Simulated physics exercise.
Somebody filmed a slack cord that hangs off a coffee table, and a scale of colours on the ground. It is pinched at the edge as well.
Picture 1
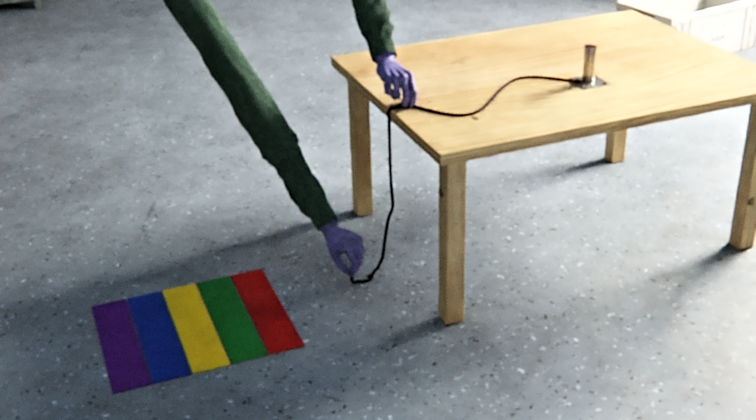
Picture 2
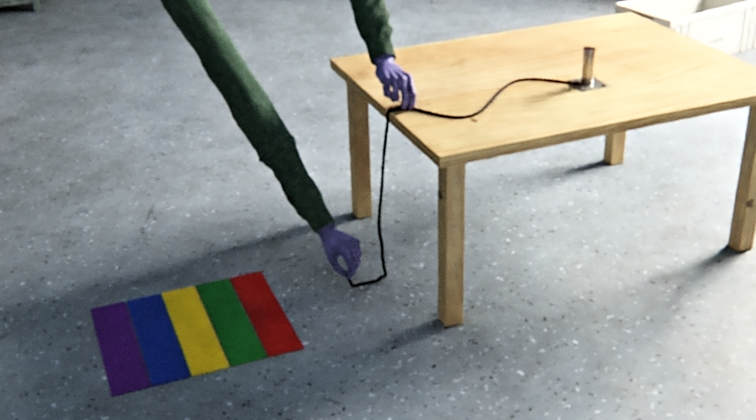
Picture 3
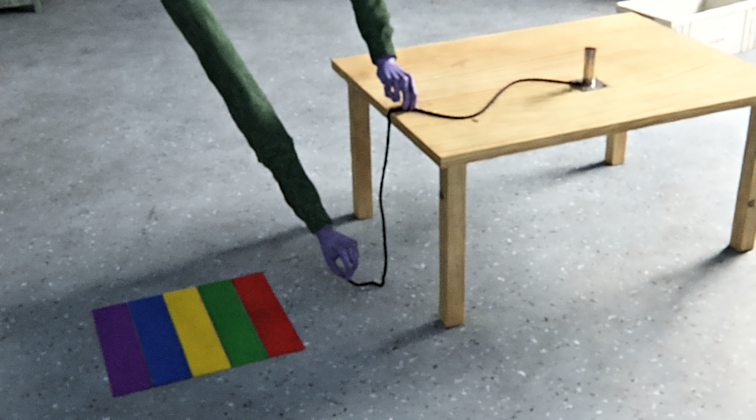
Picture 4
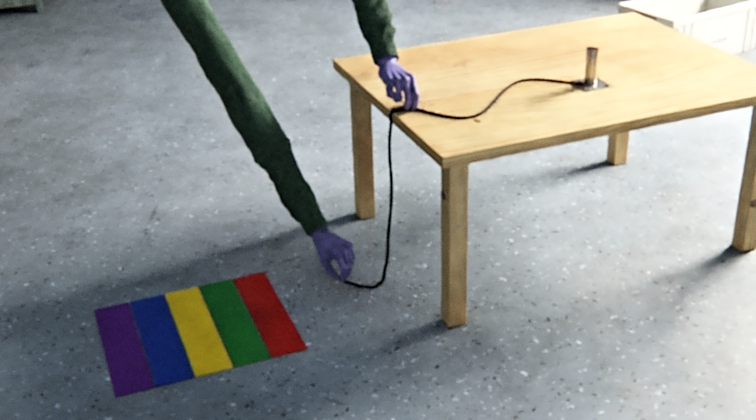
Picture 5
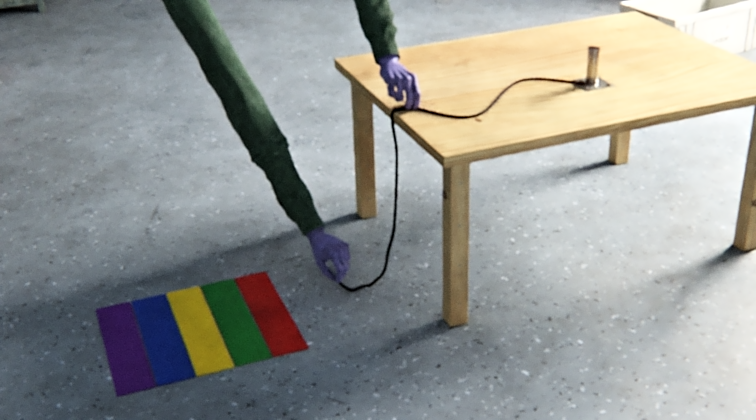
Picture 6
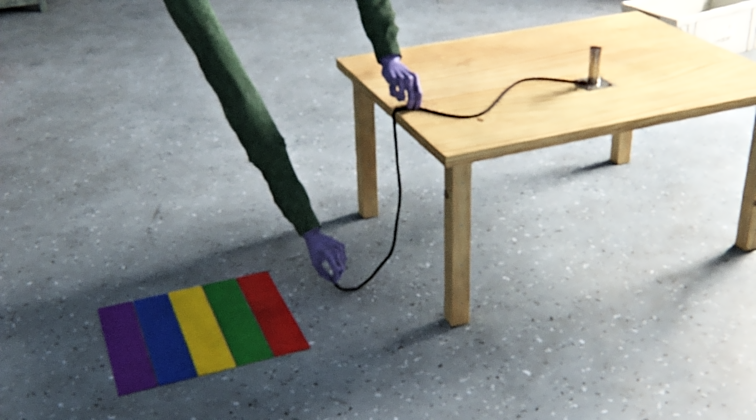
A purple hand slowly draws the black cord's hanging end left, near the coloured stripes.
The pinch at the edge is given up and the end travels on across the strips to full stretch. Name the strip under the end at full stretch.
It halts on the blue strip.
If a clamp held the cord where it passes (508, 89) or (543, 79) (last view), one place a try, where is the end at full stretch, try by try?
About (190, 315) and (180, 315).
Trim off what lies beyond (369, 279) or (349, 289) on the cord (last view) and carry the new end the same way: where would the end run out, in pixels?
Try by try, around (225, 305) and (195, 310).
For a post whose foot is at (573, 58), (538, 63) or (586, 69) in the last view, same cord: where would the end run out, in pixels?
Near (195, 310), (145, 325) and (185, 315).
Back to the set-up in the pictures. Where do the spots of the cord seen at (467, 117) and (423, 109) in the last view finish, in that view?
The first at (416, 112), the second at (376, 140).
A little later, end near (219, 306); over green.
Next, end near (183, 314); over yellow.
When it is tight, end near (163, 319); over blue. Over blue.
